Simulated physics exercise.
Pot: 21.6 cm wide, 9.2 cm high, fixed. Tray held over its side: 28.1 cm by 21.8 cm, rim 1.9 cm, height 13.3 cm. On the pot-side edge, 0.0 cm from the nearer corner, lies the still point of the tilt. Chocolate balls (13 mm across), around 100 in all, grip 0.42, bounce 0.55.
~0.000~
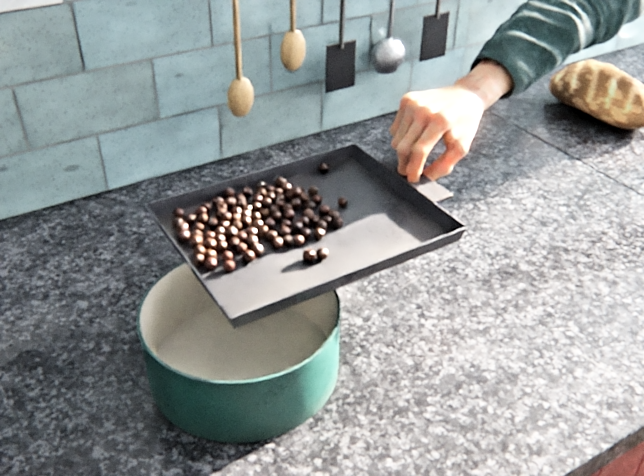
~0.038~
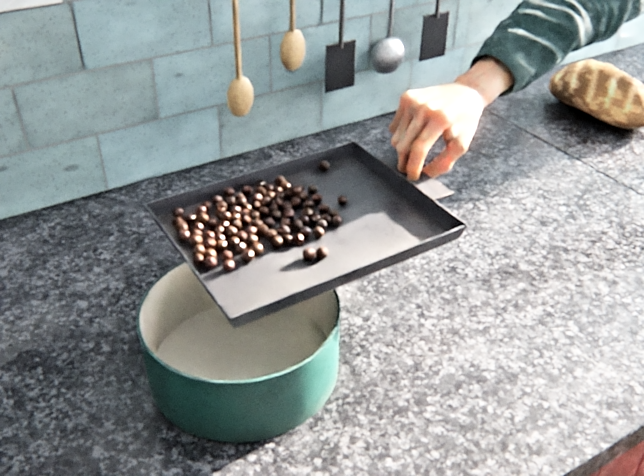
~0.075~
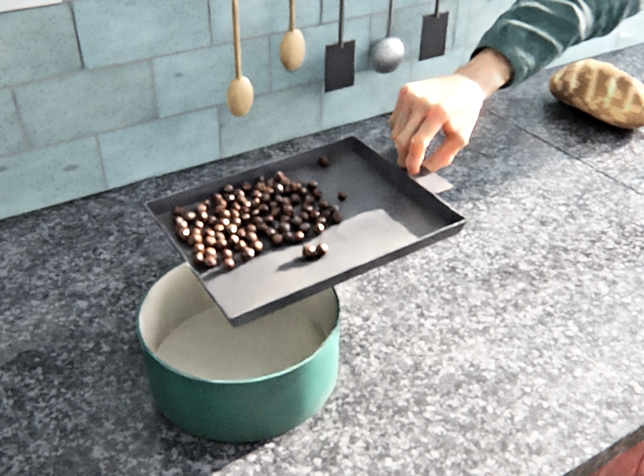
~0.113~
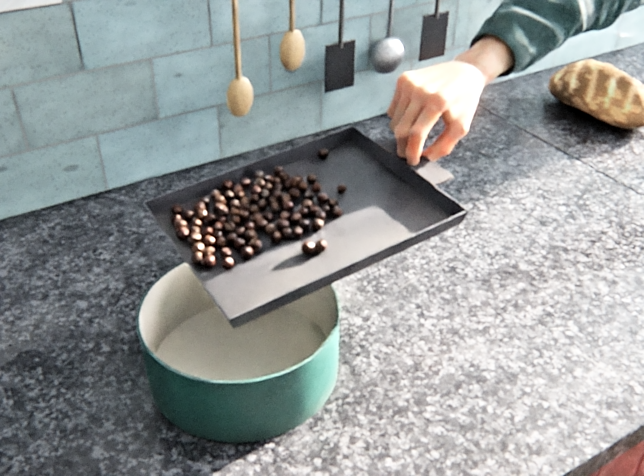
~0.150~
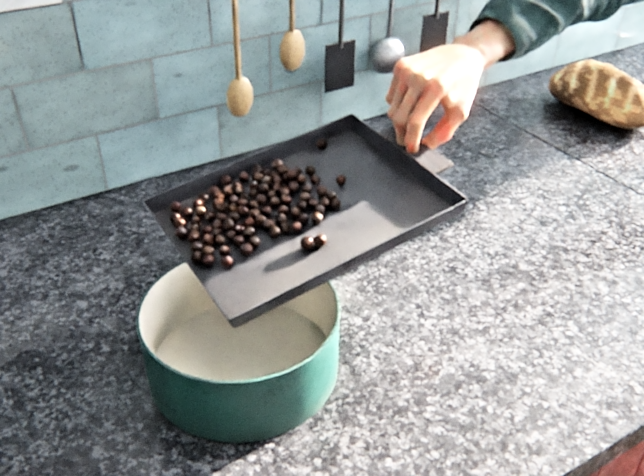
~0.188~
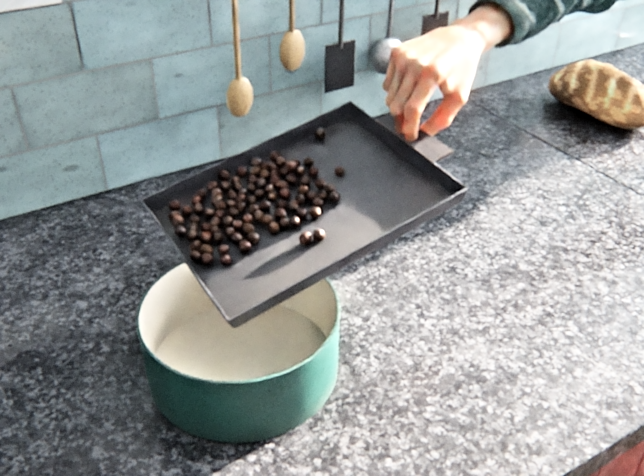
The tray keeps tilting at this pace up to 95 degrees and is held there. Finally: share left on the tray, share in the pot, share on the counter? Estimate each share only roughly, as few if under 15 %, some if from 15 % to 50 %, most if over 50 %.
Roughly: Tray few, pot some, counter most.
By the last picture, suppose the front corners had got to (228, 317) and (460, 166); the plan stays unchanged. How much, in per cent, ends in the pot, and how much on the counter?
Split: Pot = 25, counter = 75.
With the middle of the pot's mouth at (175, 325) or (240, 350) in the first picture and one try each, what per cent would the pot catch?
Around 95 per cent, then around 60 per cent.
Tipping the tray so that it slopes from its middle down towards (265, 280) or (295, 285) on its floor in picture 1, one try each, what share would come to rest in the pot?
Near 5 and 0 per cent, in that order.
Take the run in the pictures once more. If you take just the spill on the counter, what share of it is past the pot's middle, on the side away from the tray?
Share: Around 100 %.
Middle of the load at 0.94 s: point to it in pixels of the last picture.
Estimated centre of load: Around (173, 243).
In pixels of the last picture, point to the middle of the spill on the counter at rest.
(55, 440), roughly.
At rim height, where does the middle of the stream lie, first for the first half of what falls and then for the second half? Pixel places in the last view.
It passes about (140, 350) first and (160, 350) afterwards.
After 0.64 s, tilt 52 degrees; the tray holds 100 %, the pot 0 %.
After 0.94 s, tilt 78 degrees; the tray holds 95 %, the pot 5 %.
After 1.34 s, tilt 95 degrees; the tray holds 5 %, the pot 35 %.
At rest (2.3 s), tray 0 %, pot 40 %, counter 60 %.
